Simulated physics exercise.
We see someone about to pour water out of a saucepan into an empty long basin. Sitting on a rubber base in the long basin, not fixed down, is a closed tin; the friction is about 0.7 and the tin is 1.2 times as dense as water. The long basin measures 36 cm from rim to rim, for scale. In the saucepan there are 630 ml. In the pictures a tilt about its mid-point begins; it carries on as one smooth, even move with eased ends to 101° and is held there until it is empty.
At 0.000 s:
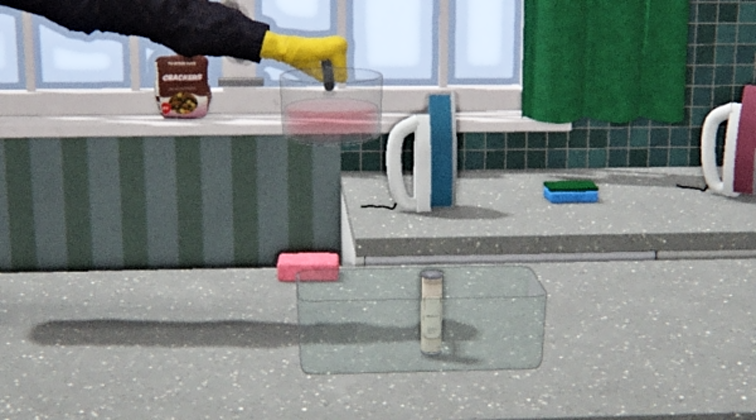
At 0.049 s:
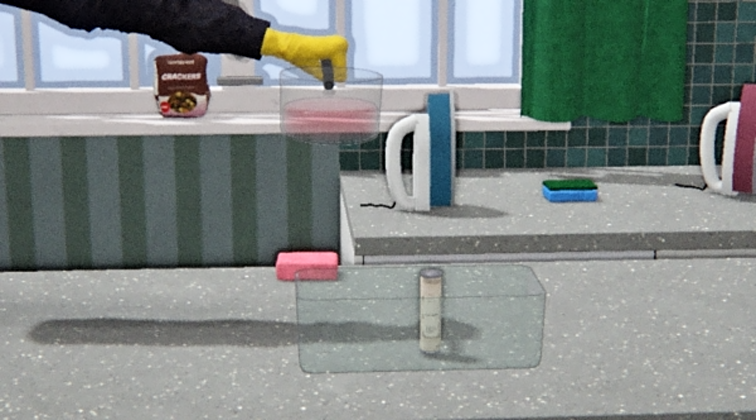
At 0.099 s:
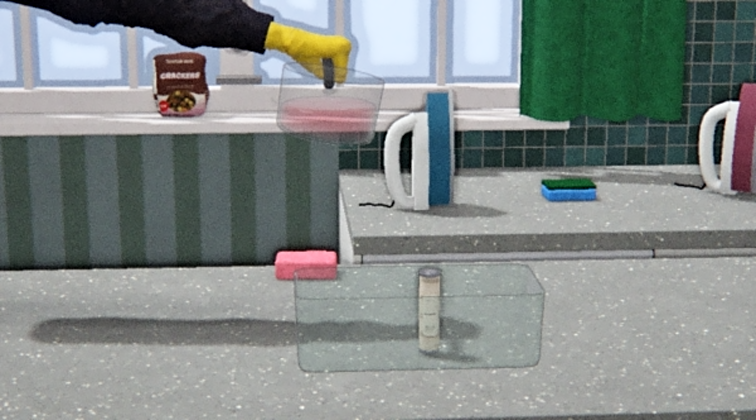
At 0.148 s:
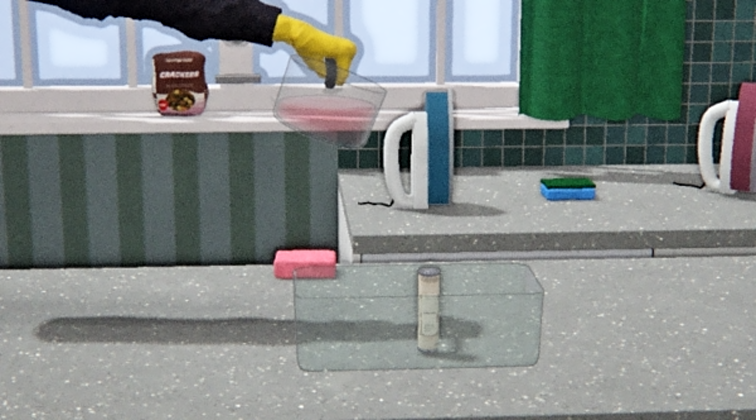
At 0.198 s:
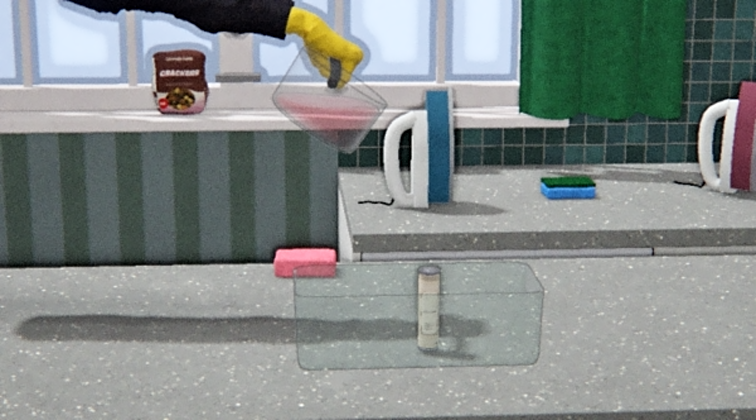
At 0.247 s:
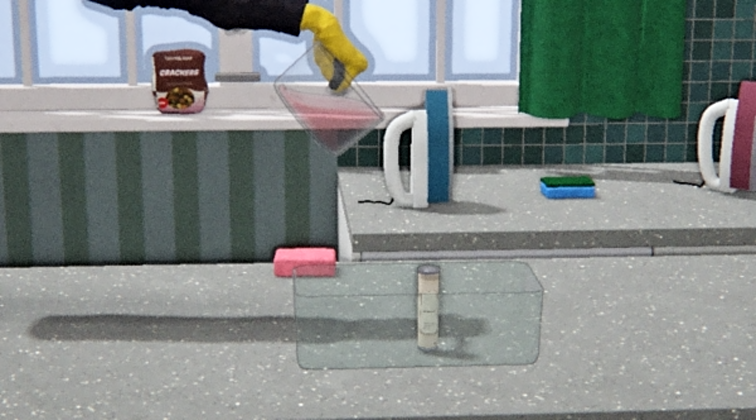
An arm in a dark sleeve and yellow glove holds a clear pan of pinkish-red liquid above a speckled grey kitchen counter, seen from the front. Below stands a long clear basin with a pale closed tin inside, near a pink block, a brown crackers packet, a blue-and-green sponge and a green curtain. Held level at first, the pan tilts steadily and steeply, its right side dropping as the glove shifts slightly.
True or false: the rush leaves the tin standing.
False.
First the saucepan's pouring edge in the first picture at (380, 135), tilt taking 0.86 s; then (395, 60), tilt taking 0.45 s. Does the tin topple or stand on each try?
Trial 1 - tin stays standing; trial 2 - tin stays standing.
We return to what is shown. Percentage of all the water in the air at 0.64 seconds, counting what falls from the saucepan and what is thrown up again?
I'd put it at about 22 per cent of the liquid.
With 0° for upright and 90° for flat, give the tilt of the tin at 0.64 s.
About 0 degrees.
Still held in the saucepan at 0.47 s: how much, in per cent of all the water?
Near 34 in a hundred.
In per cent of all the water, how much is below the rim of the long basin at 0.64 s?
That comes to about 64 percent.
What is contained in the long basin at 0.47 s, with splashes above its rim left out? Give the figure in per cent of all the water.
2 %, roughly.
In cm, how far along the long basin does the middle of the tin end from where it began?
In the end the tin's centre has shifted about 9.5 centimetres.
By 0.47 s the tilt is 100° and 34 per cent is still to pour; the tin stands where it began.
By 0.64 s the tilt is 101° and 13 per cent is still to pour; the tin stands where it began.
By 0.81 s the tilt is 101° and 3 per cent is still to pour; the tin leans 12°.
By 1.00 s the tilt is 101° and 1 per cent is still to pour; the tin lies on its side.
At rest the tin lies on its side.
